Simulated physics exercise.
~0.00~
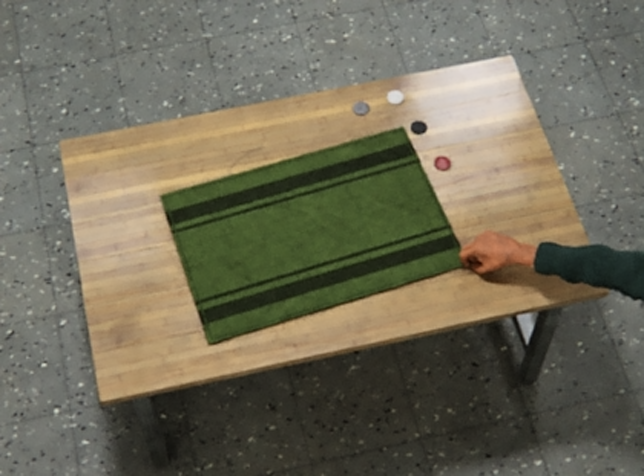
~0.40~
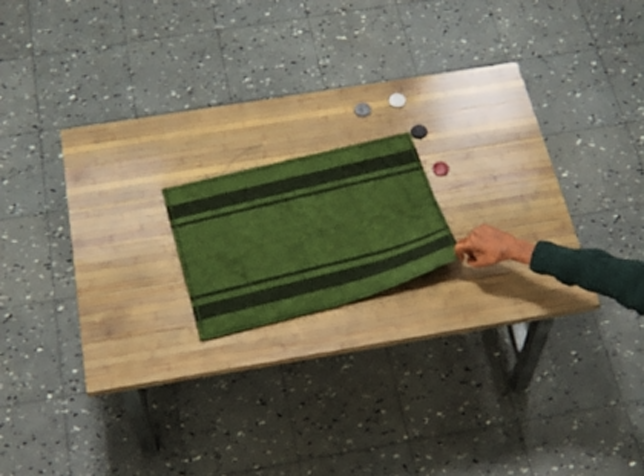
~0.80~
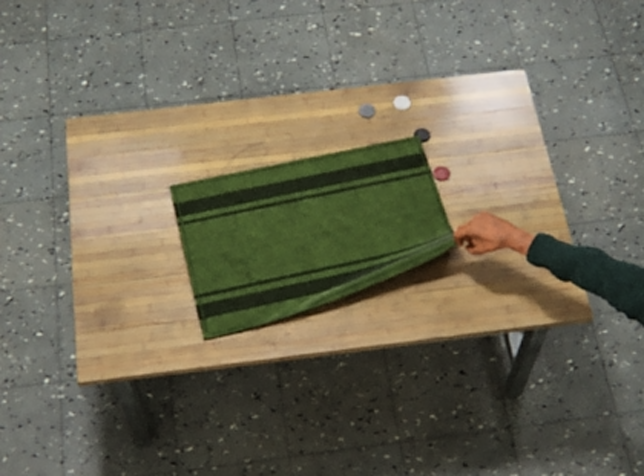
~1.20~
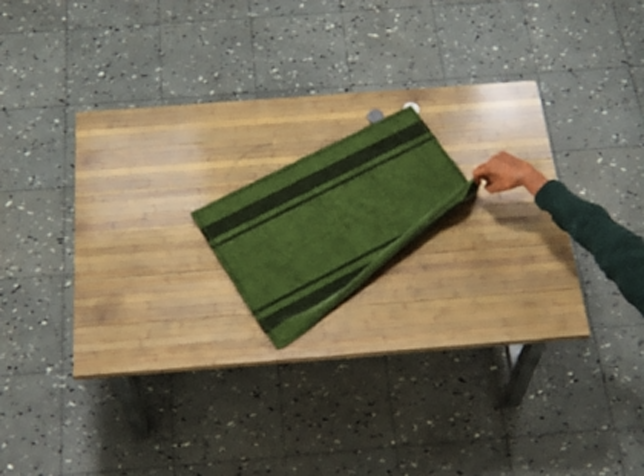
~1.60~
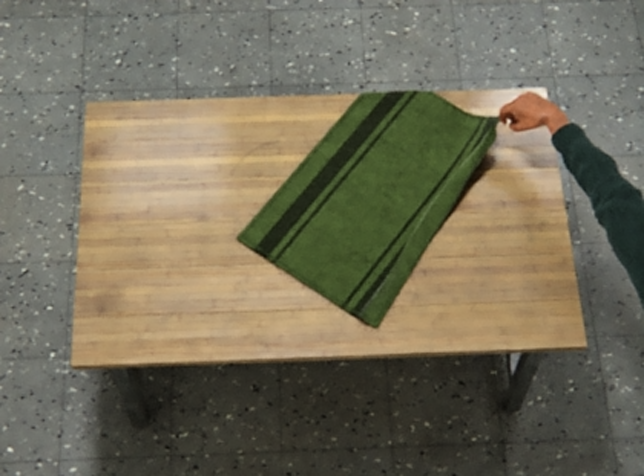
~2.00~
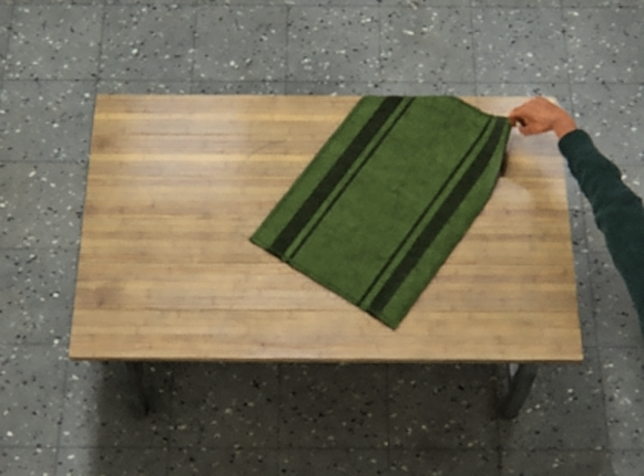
Green striped towel being pulled by a hand up and right across a wooden table, turning and ending spread over four small discs.
